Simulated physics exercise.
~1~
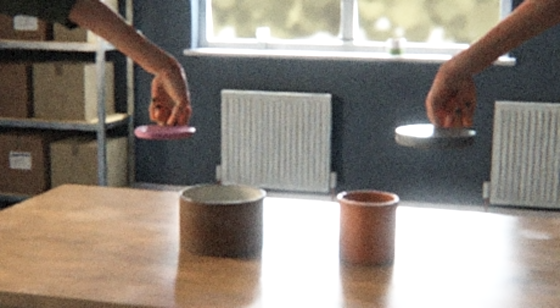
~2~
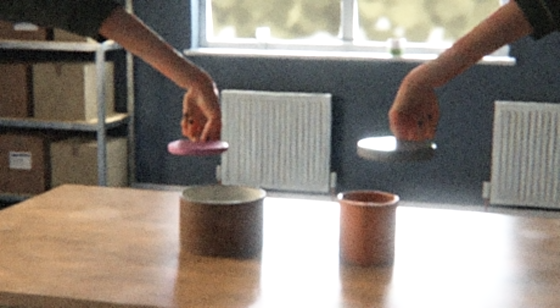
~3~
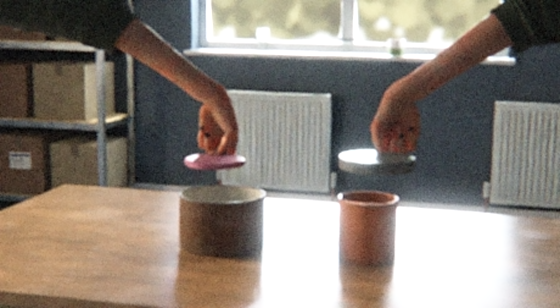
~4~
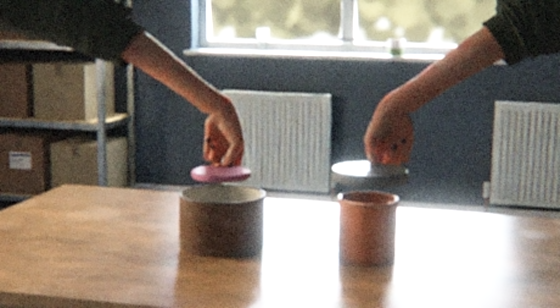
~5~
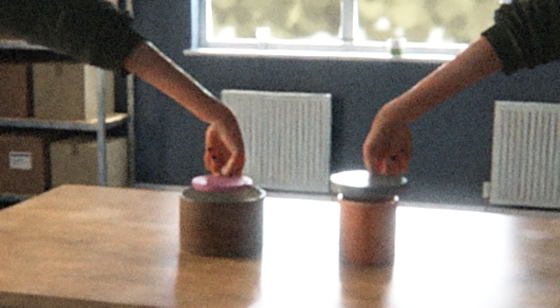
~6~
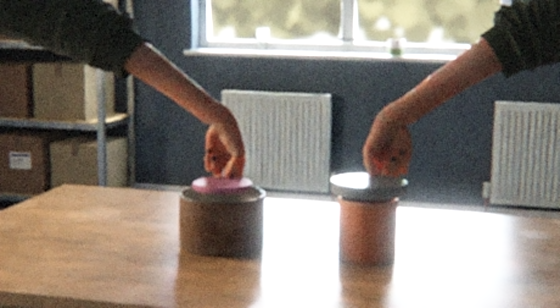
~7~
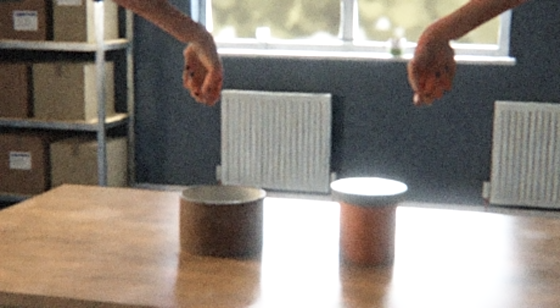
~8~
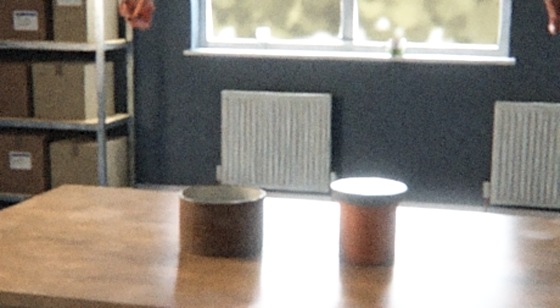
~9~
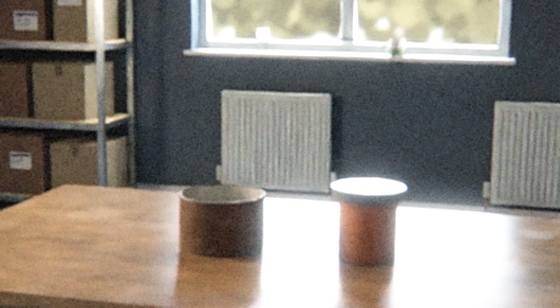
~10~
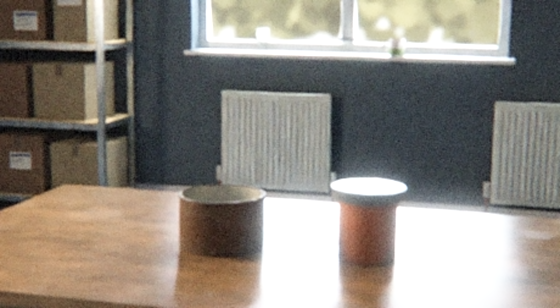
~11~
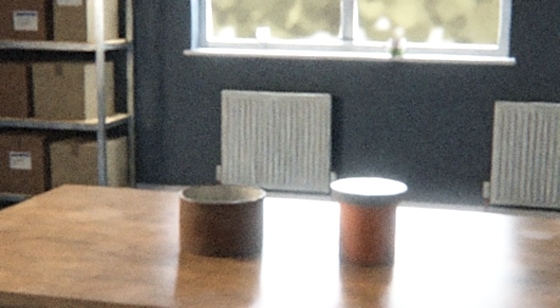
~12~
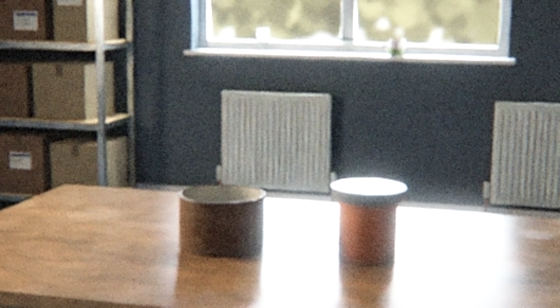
On a wooden table near a window, two hands lower a pink lid over a wide brown pot and a grey lid over a narrower reddish jar. They let go and withdraw, leaving the grey lid resting on the jar while the pink one has dropped inside the open pot.
